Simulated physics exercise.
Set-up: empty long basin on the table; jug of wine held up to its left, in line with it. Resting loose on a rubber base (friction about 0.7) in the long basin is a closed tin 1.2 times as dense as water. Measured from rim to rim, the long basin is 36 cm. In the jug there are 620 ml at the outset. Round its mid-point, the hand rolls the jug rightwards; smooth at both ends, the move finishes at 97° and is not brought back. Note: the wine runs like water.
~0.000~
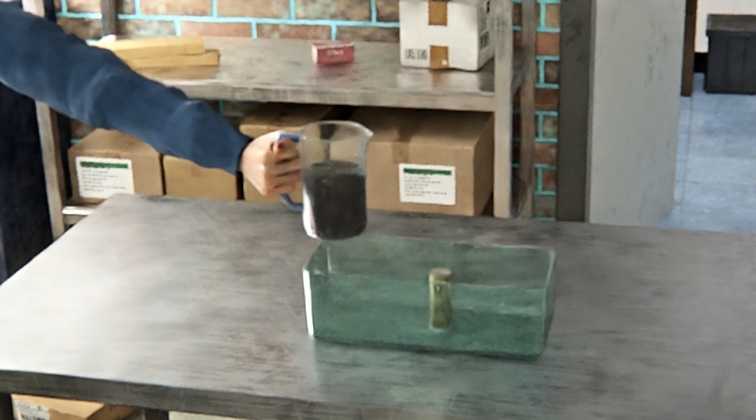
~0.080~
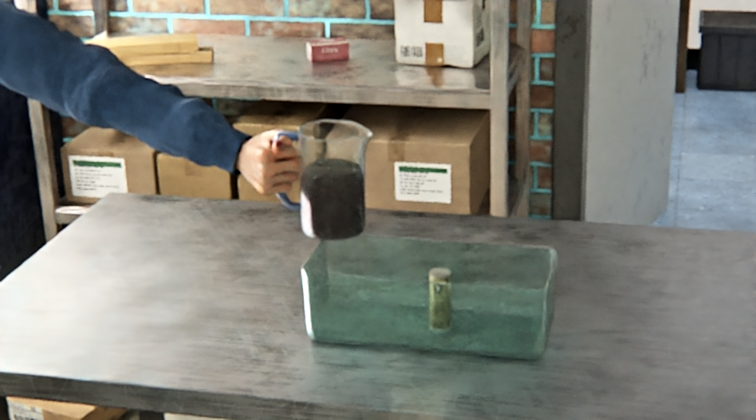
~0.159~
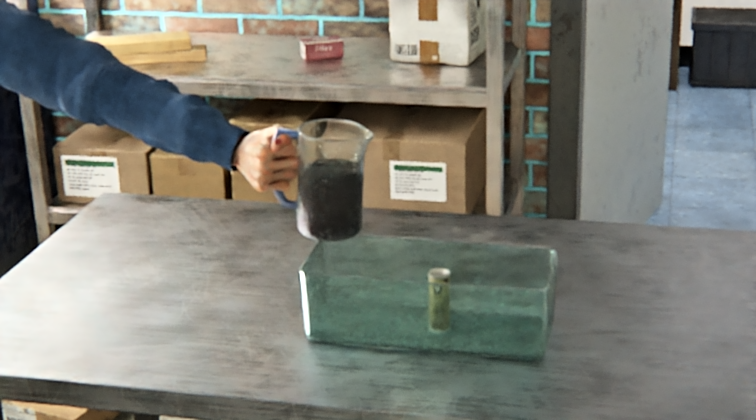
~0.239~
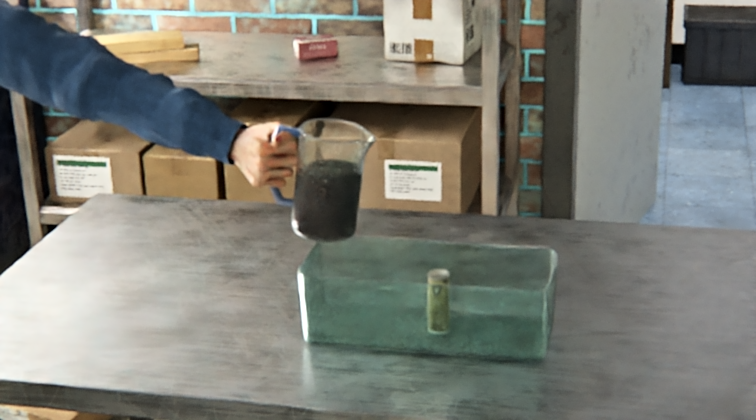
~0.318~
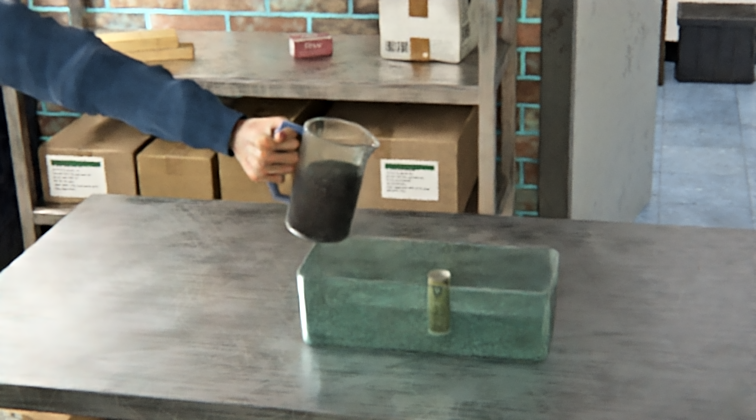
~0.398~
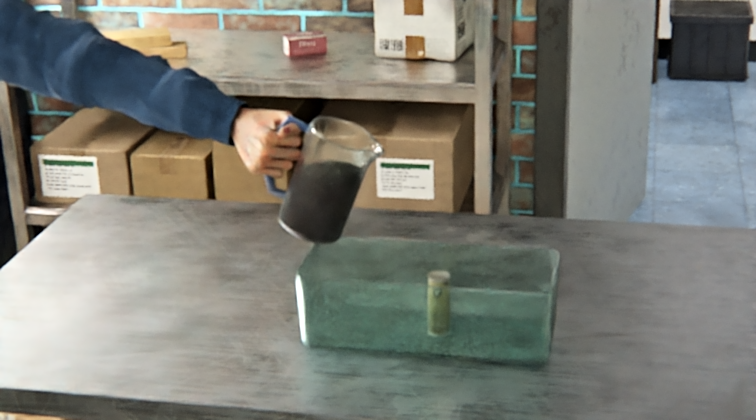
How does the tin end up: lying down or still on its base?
It ends up lying down.
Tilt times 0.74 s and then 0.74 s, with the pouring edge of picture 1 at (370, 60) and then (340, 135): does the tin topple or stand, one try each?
Run one: It does not tip. Run two: It does not tip.
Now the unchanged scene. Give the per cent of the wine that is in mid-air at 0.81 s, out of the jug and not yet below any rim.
3 %.
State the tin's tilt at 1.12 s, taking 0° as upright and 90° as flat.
Tilt: Around 0°.
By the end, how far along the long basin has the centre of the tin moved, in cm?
It finishes around 6.5 cm from where it began.
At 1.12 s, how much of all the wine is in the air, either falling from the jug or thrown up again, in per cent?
Roughly 16 per cent.
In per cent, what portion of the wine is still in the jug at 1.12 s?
Close to 58 percent of the total.
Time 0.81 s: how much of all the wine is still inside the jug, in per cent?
Still held: Roughly 98 % of the total.
After 0.81 s the tilt is 68° and 97 per cent is still to pour; the tin stands where it began.
After 1.12 s the tilt is 93° and 58 per cent is still to pour; the tin stands where it began.
After 1.43 s the tilt is 97° and 17 per cent is still to pour; the tin leans 53°.
After 1.78 s the tilt is 97° and 4 per cent is still to pour; the tin lies on its side.
In the end the tin lies on its side.
